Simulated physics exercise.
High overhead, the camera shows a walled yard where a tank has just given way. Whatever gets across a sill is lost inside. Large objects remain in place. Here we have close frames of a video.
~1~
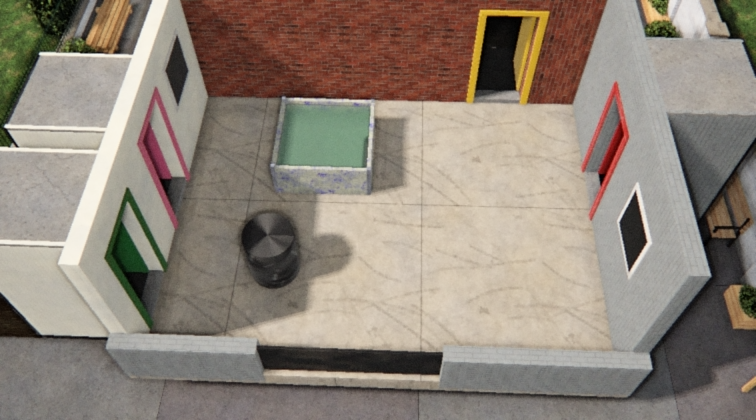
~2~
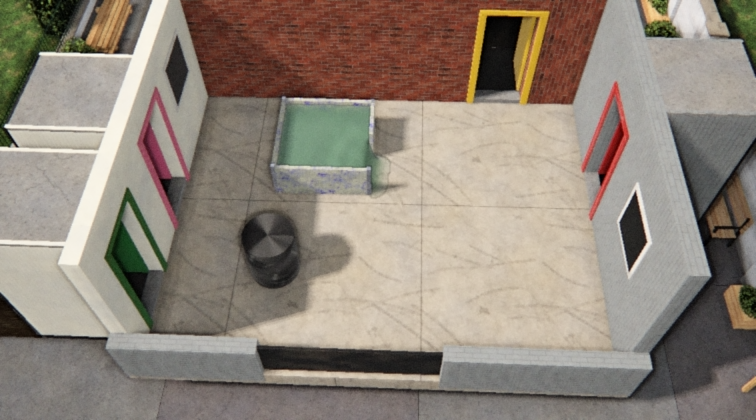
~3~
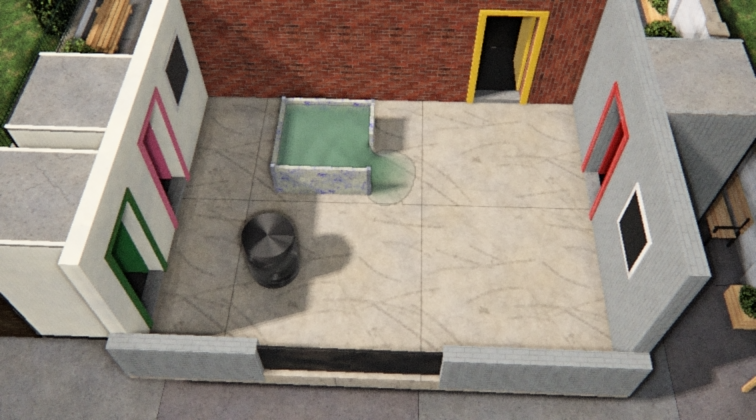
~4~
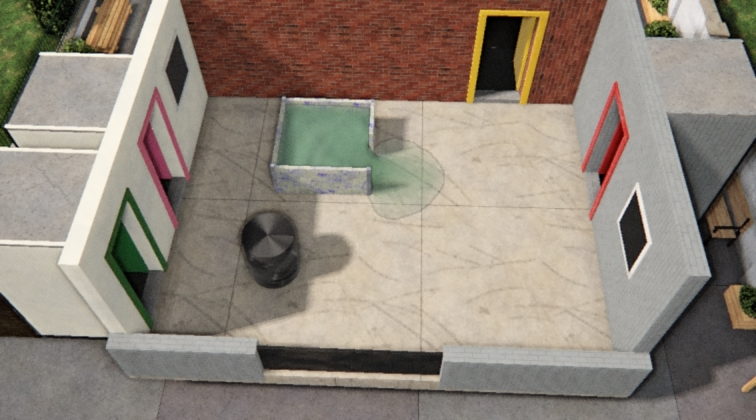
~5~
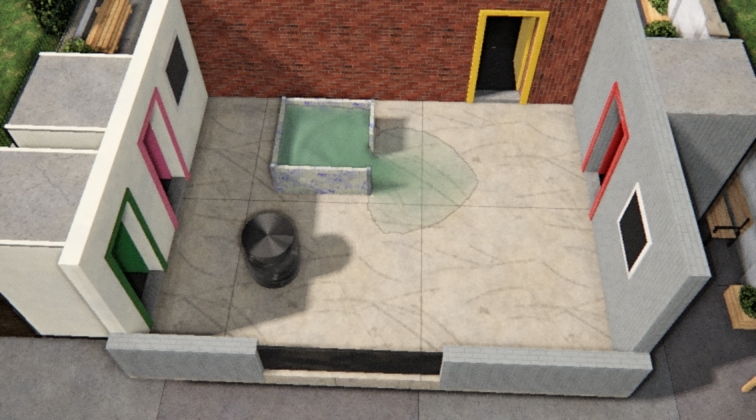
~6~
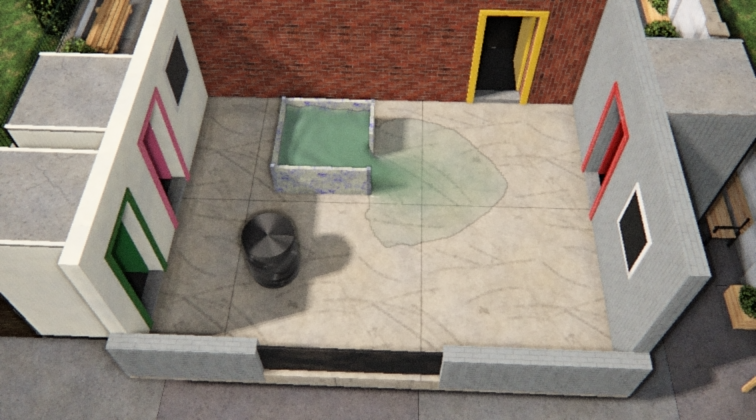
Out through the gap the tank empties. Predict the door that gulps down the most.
I would say the red door.
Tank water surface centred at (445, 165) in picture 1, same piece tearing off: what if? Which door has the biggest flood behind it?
My answer is the red-painted one.
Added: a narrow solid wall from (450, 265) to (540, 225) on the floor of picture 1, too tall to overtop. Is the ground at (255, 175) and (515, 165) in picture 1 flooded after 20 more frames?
Going in order, the first is spared and the second is swamped.
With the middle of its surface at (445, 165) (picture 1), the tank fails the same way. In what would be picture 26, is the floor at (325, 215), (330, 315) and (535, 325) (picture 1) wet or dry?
Log, spots in order: Unwetted / unwetted / taken by the flood.
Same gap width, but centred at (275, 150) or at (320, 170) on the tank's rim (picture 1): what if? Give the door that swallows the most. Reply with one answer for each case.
The one in pink; the green one.
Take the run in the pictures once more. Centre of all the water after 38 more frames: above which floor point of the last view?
The water centres close to (458, 218).
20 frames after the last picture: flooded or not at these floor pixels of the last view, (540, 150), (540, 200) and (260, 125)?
Taking them in turn: Drenched, drenched, not wetted.
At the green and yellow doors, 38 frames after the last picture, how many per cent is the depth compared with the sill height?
First around 0 percent, second around 40 percent.
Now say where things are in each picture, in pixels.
In the first frame, the open tank at (325, 136) is whole and still.
In the second frame, water pours out at (368, 167) and has run to (385, 161).
In the third frame, the front is at (408, 162), out from the gap at (368, 169).
In the fourth frame, the front is at (438, 170), out from the gap at (368, 169).
In the fifth frame, water pours out at (368, 169) and has run to (472, 185).
In the sixth frame, water pours out at (368, 169) and has run to (500, 191).
A moment on, water covers 30 % of the floor; red door wet at the sill, nothing in, pink door not reached, yellow door not reached, green door not reached.
Next, water covers 45 % of the floor; red door some in, pink door not reached, yellow door wet at the sill, nothing in, green door not reached.
Then, water covers 45 % of the floor; red door a lot in, pink door not reached, yellow door wet at the sill, nothing in, green door not reached.
Later, water covers 55 % of the floor; red door a lot in, pink door not reached, yellow door wet at the sill, nothing in, green door not reached.
In the end, water covers 80 % of the floor; red door a lot in, pink door not reached, yellow door wet at the sill, nothing in, green door a trickle in; the red door has let in the most.
